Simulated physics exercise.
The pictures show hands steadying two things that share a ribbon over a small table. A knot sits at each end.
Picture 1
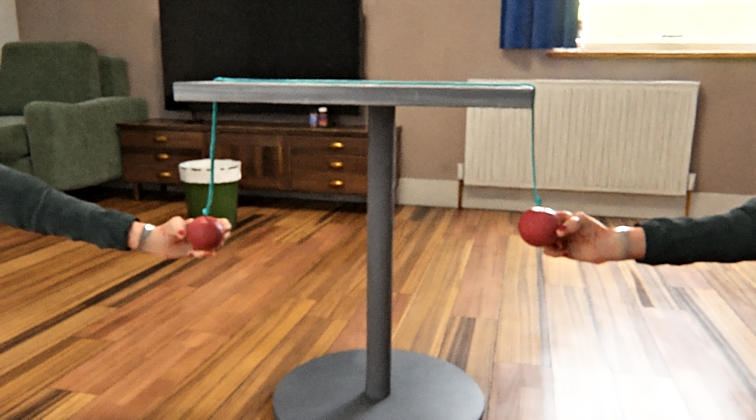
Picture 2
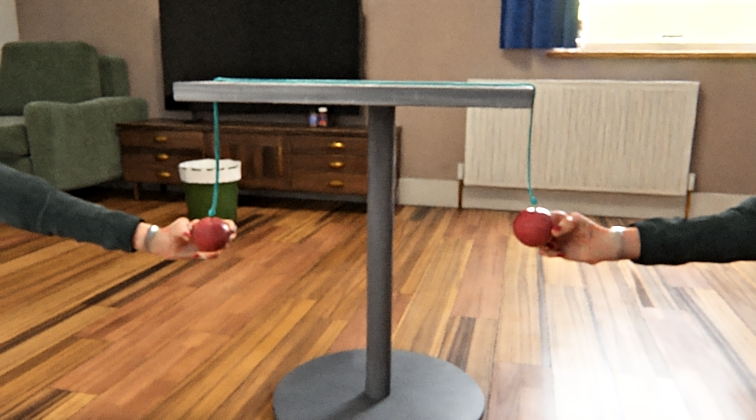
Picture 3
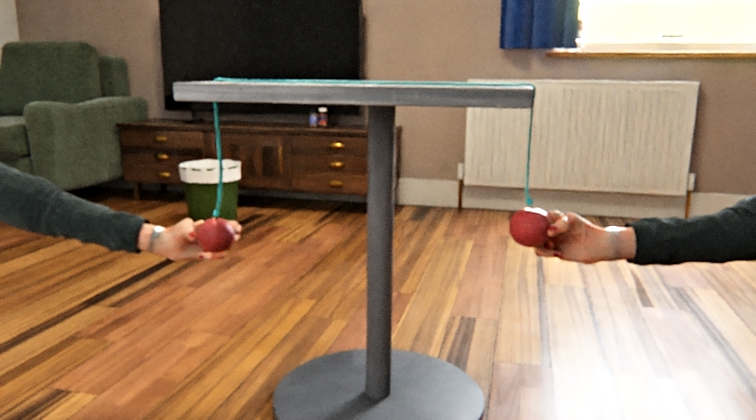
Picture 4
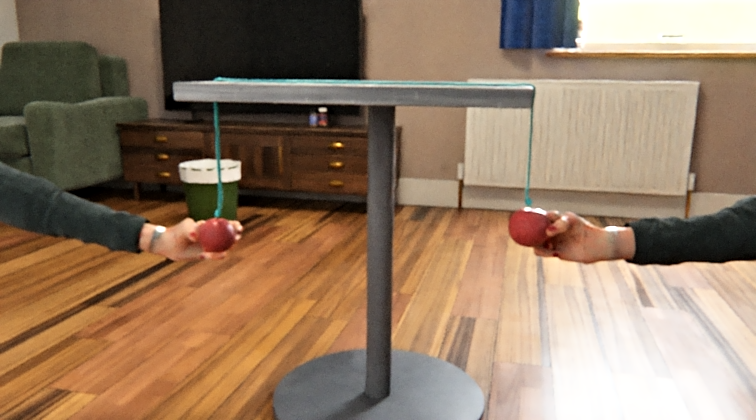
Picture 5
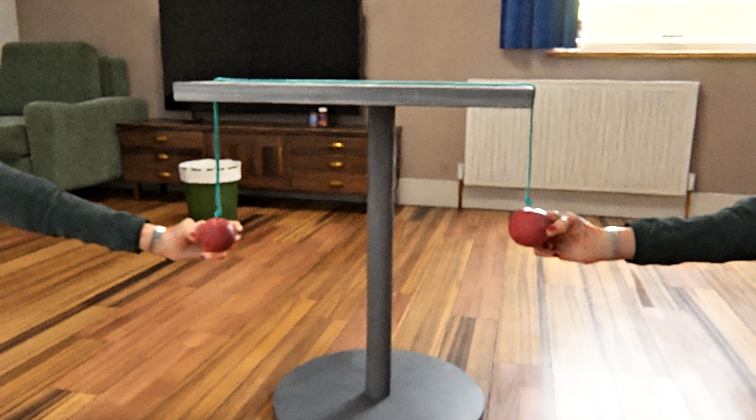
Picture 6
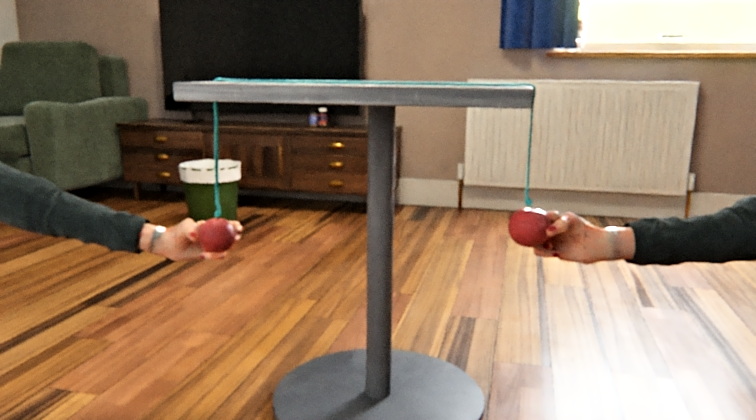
In a room with a wooden floor, two hands hold round red objects at either end of a teal cord draped over a small grey table. The hands ease the objects slightly inward, toward the table's central post, then keep them almost still with the cord hanging down each side.
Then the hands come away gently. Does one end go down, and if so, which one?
Neither.
Then, 0.30 s after the last picture, left apple hanging as before near (221, 237); right apple hanging as before near (525, 229).
Then, 1.06 s after the last picture, left apple hanging as before near (218, 237); right apple hanging as before near (529, 229).
At rest, left apple hanging as before near (224, 237); right apple hanging as before near (528, 229). The ribbon hangs still.
